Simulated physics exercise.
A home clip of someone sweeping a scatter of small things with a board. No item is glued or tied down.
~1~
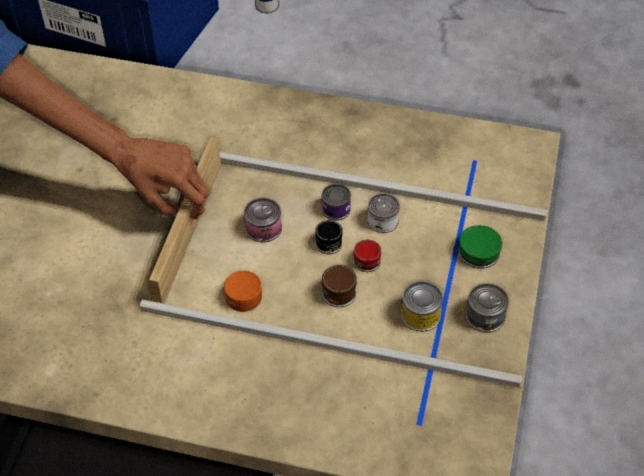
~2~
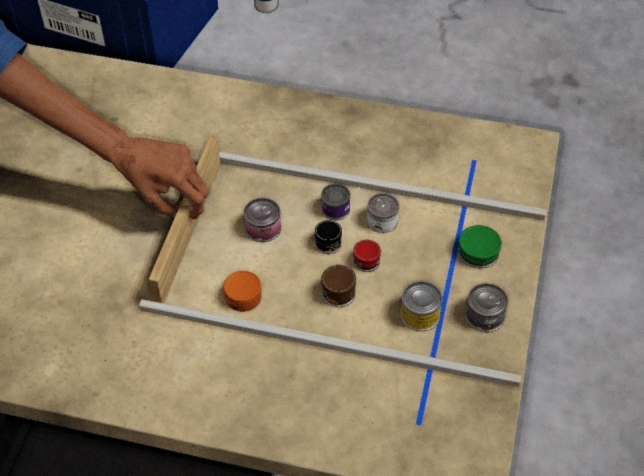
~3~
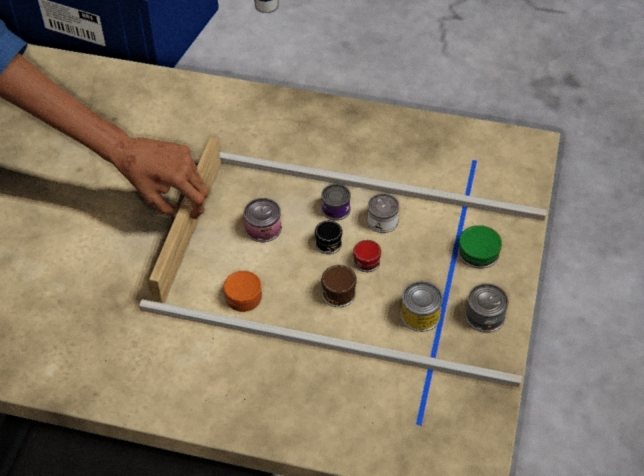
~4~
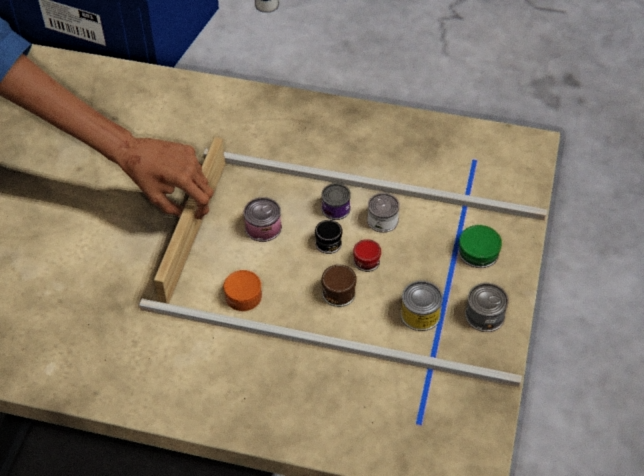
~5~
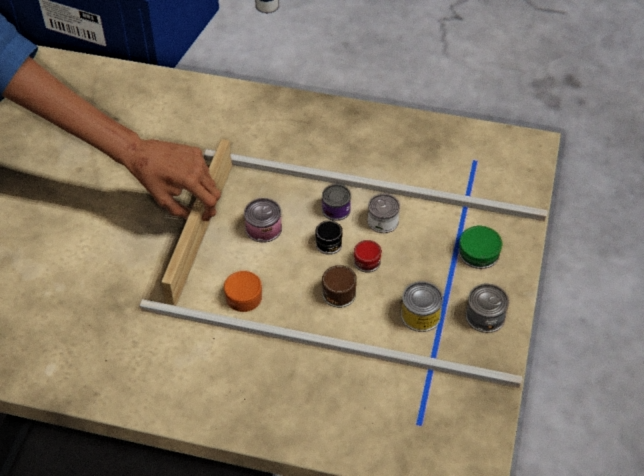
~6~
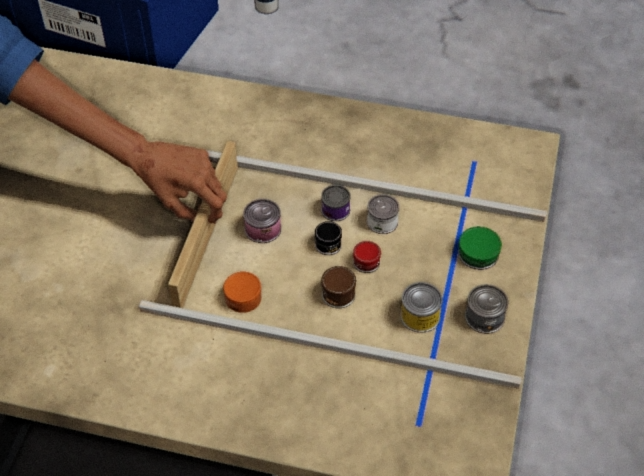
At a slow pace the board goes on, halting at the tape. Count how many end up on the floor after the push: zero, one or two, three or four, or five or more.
Zero.
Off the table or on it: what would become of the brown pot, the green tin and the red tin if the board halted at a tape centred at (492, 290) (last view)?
In order, the brown pot keeps its spot, then the green tin goes off the edge, then the red tin keeps its spot.
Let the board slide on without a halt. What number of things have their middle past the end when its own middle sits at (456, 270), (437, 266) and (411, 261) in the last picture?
0, 0 and 0.
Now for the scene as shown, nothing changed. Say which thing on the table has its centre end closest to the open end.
Grey tin.
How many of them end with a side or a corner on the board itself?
It's 5.
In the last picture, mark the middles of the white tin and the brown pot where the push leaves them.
The white tin ends at (500, 236) and the brown pot at (460, 309).
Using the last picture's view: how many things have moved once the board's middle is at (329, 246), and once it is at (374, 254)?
7 and 7.
Soon after, none off yet; grey tin at rest near (486, 309); green tin at rest near (480, 248); yellow pot at rest near (421, 307).
In the end, the number that fall off is zero.
